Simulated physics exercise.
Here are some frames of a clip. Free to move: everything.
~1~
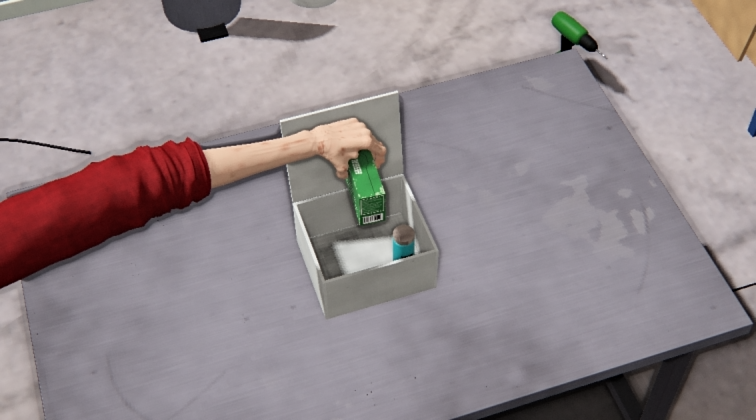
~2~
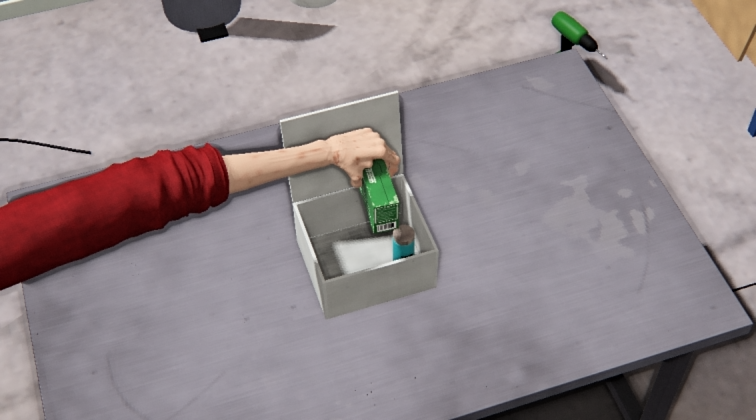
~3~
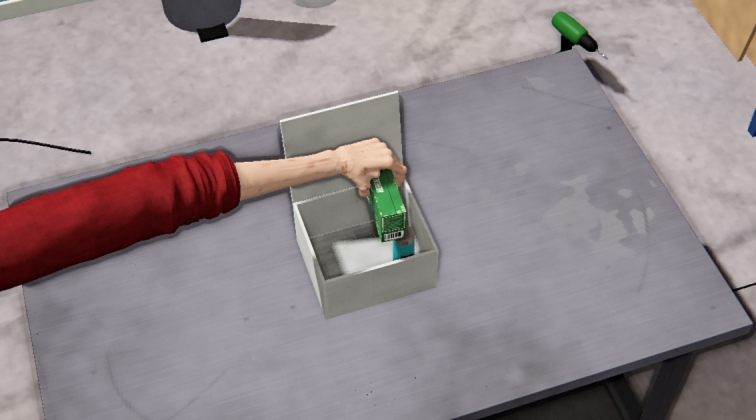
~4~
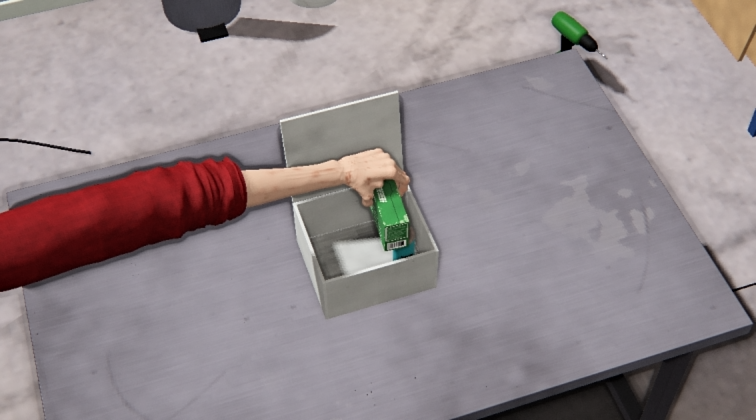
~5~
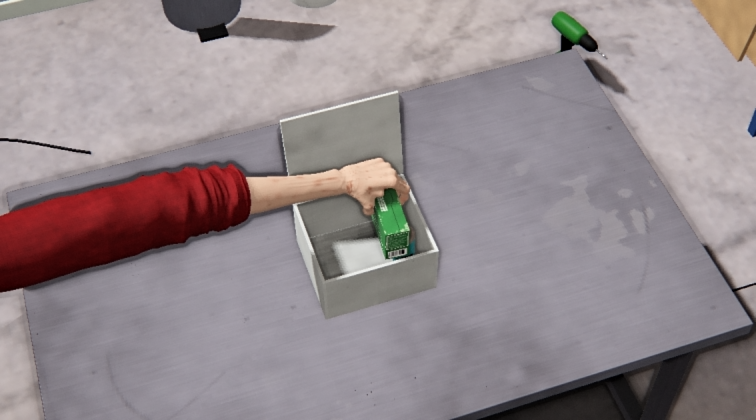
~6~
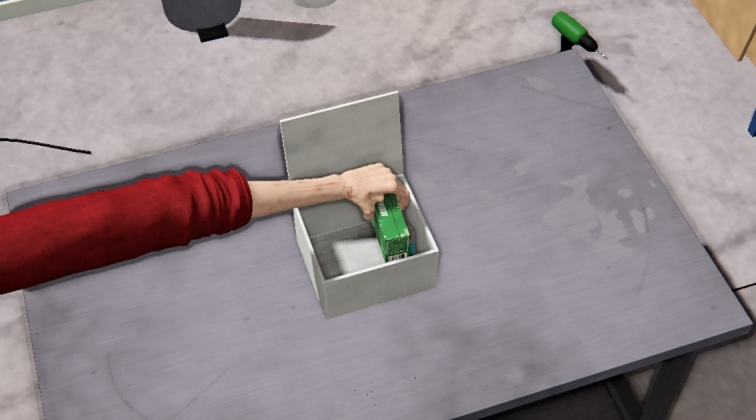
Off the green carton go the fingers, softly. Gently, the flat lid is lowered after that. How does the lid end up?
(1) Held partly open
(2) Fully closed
The answer is 2.
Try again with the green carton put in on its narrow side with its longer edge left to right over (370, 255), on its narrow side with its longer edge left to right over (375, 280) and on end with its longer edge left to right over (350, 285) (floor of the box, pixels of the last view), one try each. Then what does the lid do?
On try one it fits down fine; on try two it fits down fine; on try three it won't go down.
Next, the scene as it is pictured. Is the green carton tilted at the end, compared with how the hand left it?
After all that, it finishes out of line.
Then, 0.50 s after the last picture, green carton tipped 66° from how it was near (357, 255).
Then, 1.60 s after the last picture, lid 60° above the rim; green carton on its side near (351, 262).
Then, 1.90 s after the last picture, lid 16° above the rim; green carton on its side near (351, 262).
At rest, lid shut; tipped over in the box, green carton; turquoise shaker in place. Seen from the same camera at the end, green carton near (351, 262).
